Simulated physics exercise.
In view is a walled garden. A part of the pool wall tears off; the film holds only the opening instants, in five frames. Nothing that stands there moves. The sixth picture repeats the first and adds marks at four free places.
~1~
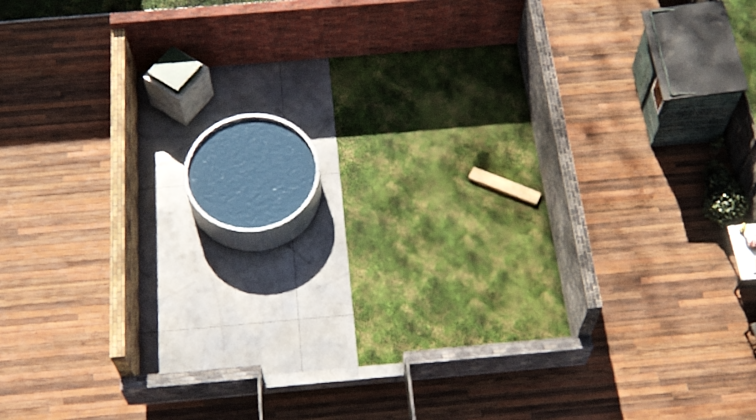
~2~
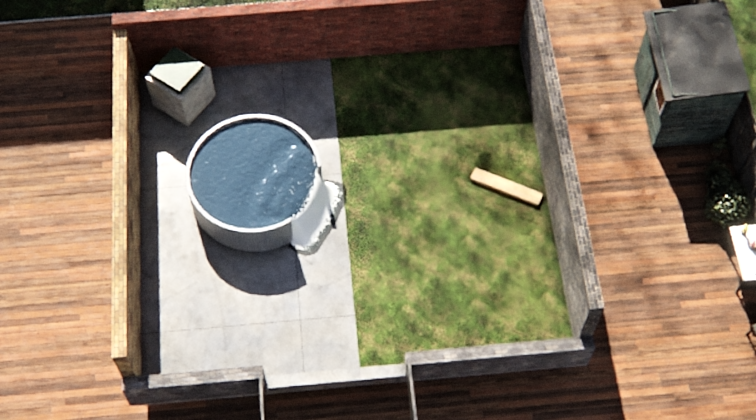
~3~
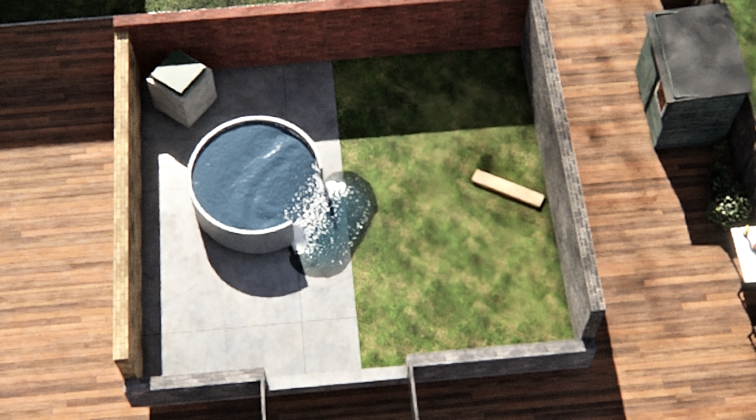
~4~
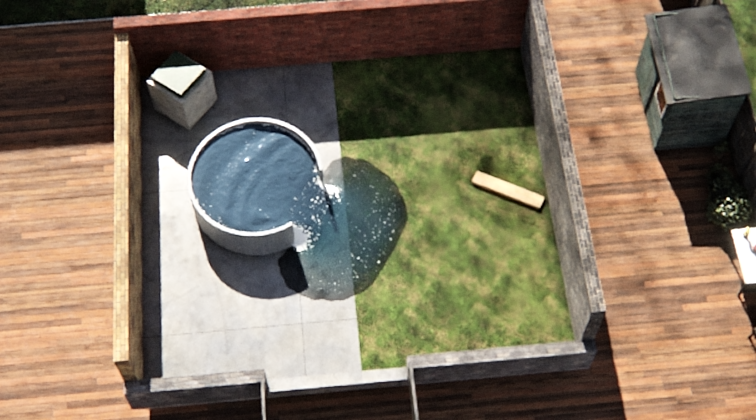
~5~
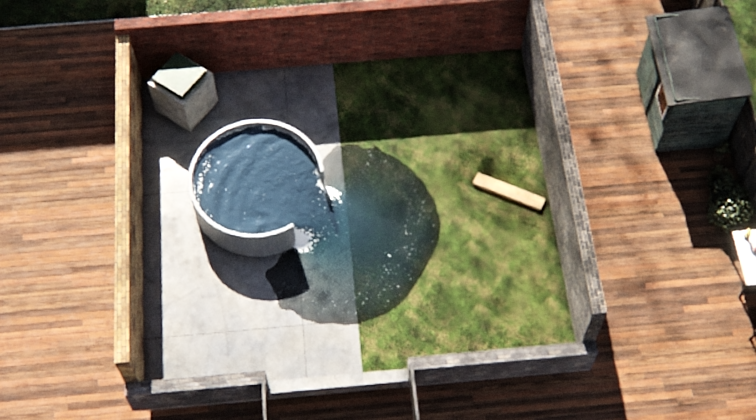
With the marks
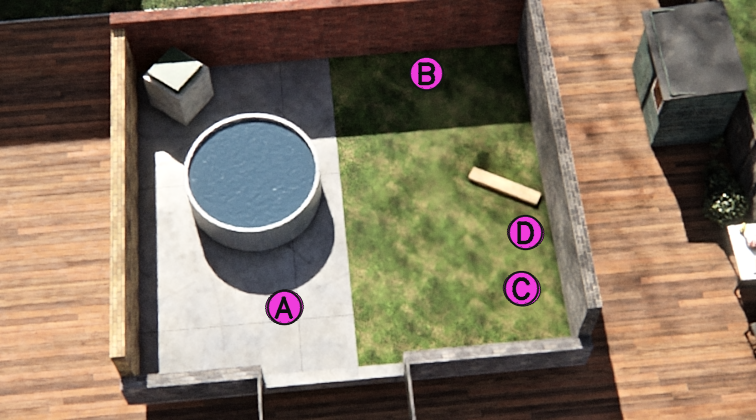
Round pool in a walled garden bursting open on its right side, water gushing out and spreading across paving and grass.
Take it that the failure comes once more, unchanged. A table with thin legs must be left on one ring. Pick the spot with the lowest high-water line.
Use spot A.
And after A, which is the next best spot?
B it is.
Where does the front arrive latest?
That is spot B.
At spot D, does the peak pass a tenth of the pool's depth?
Yes, it does.
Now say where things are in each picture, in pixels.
The first picture shows pool full, its middle at (252, 173); open gate at (333, 361).
In the second picture, 1 % of the ground under water, visible out to (337, 186).
In the third picture, 5 % of the ground under water, visible out to (333, 270).
In the fourth picture, 9 % of the ground under water, visible out to (355, 291).
In the fifth picture, 16 % of the ground under water, visible out to (435, 228).
In magenta, A at (284, 307); B at (426, 73); C at (521, 288); D at (525, 232).
For spot A, the water peaks at about 6 % of the depth that stood in the pool.
For spot B, the water peaks at about 12 % of the depth that stood in the pool.
For spot C, the water peaks at about 40 % of the depth that stood in the pool.
For spot D, the water peaks at about 29 % of the depth that stood in the pool.
